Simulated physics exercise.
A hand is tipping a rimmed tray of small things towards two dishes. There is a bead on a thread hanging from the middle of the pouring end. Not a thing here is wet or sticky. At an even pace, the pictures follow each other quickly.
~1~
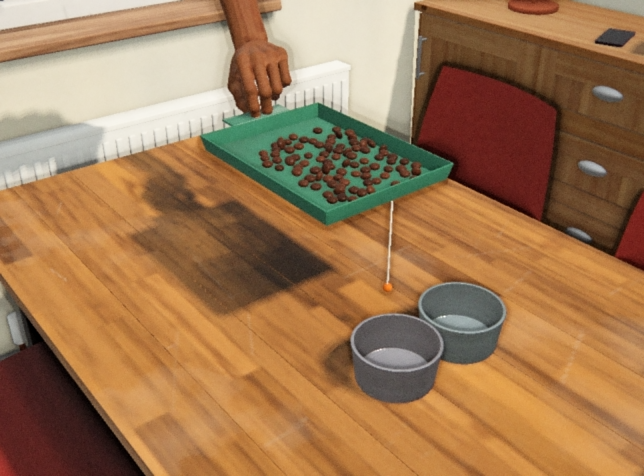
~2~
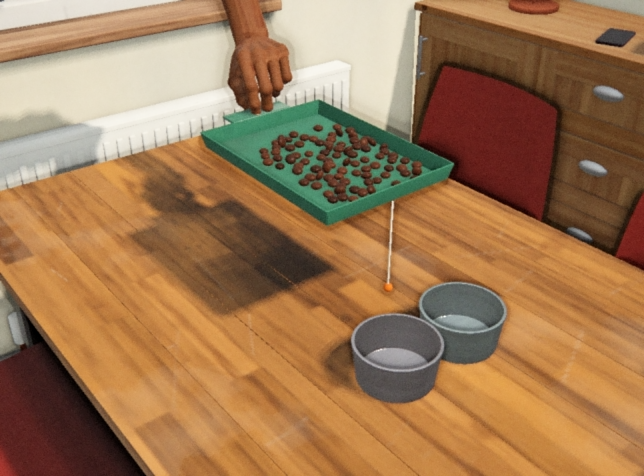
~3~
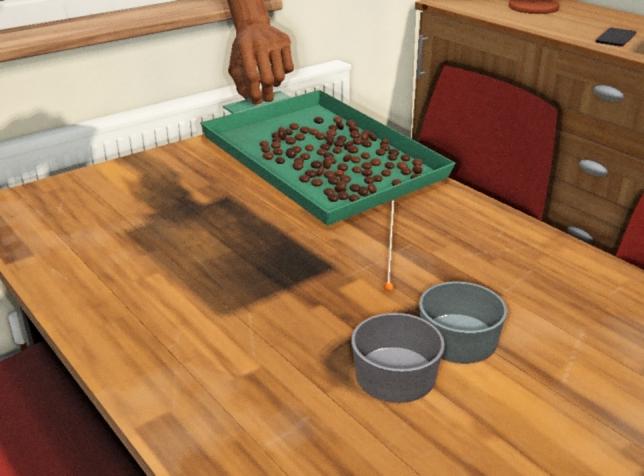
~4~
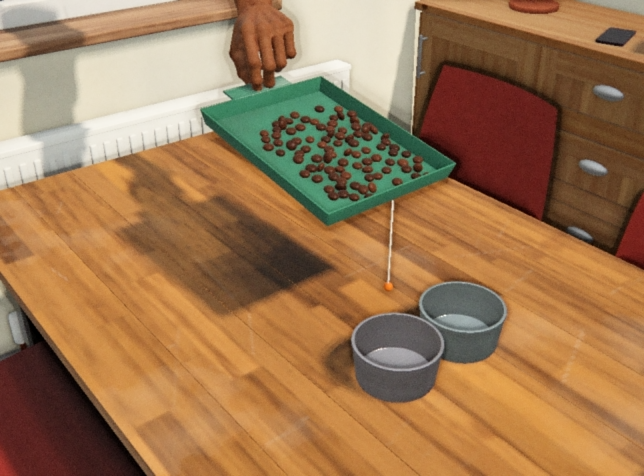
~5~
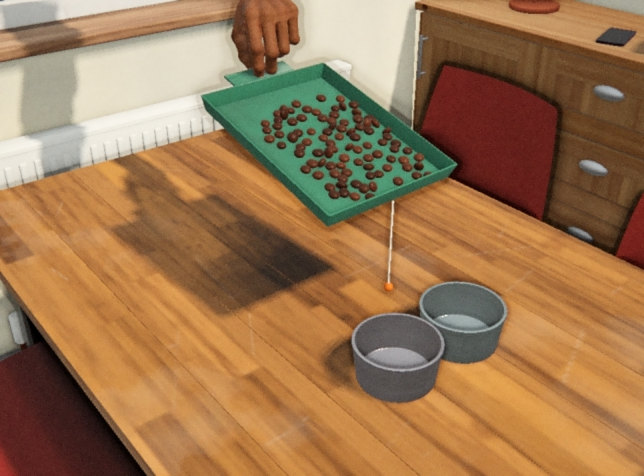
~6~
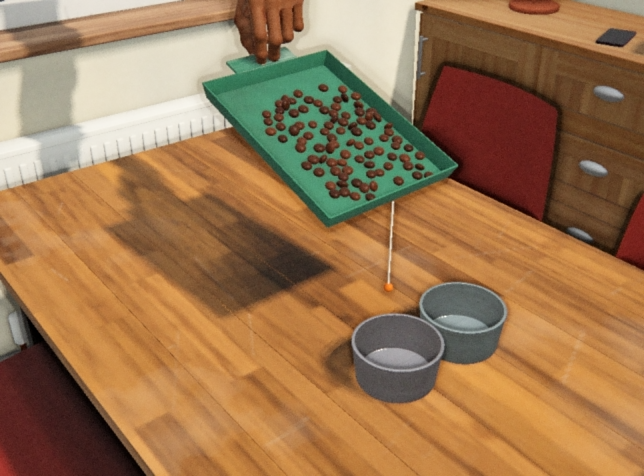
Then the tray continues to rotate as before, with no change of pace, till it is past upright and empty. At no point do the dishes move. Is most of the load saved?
Turns out most of it gets caught in the end.
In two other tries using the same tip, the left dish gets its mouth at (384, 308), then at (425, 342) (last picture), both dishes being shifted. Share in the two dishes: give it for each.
It comes to near 30 per cent the first time and near 40 per cent the second time.
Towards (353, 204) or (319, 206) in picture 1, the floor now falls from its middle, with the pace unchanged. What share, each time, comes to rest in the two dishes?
50 and 0 per cent, in that order.
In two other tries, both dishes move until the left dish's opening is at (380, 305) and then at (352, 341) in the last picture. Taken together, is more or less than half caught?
Result, first setup: A minority share; second setup: A majority share.
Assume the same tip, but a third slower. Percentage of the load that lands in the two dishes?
Around 80 percent.
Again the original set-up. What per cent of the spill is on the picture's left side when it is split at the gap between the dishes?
90 %, roughly.
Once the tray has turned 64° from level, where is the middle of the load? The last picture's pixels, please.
Check around (388, 183) in the last picture.
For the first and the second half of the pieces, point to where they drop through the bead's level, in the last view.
I'd say around (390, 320) at first, then around (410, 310).
Shortly afterwards, tray tipped steeply; all but a few on the tray; only a few in the air.
Next, tray tipped past a quarter turn; near a quarter on the tray; near a quarter in the left dish; near a quarter in the right dish; a little outside both; near a quarter in the air.
Some moments later, tray tipped past a quarter turn; near half in the left dish; near a third in the right dish; a little outside both.
In the end, tray tipped past a quarter turn; near half in the left dish; near a third in the right dish; a little outside both.
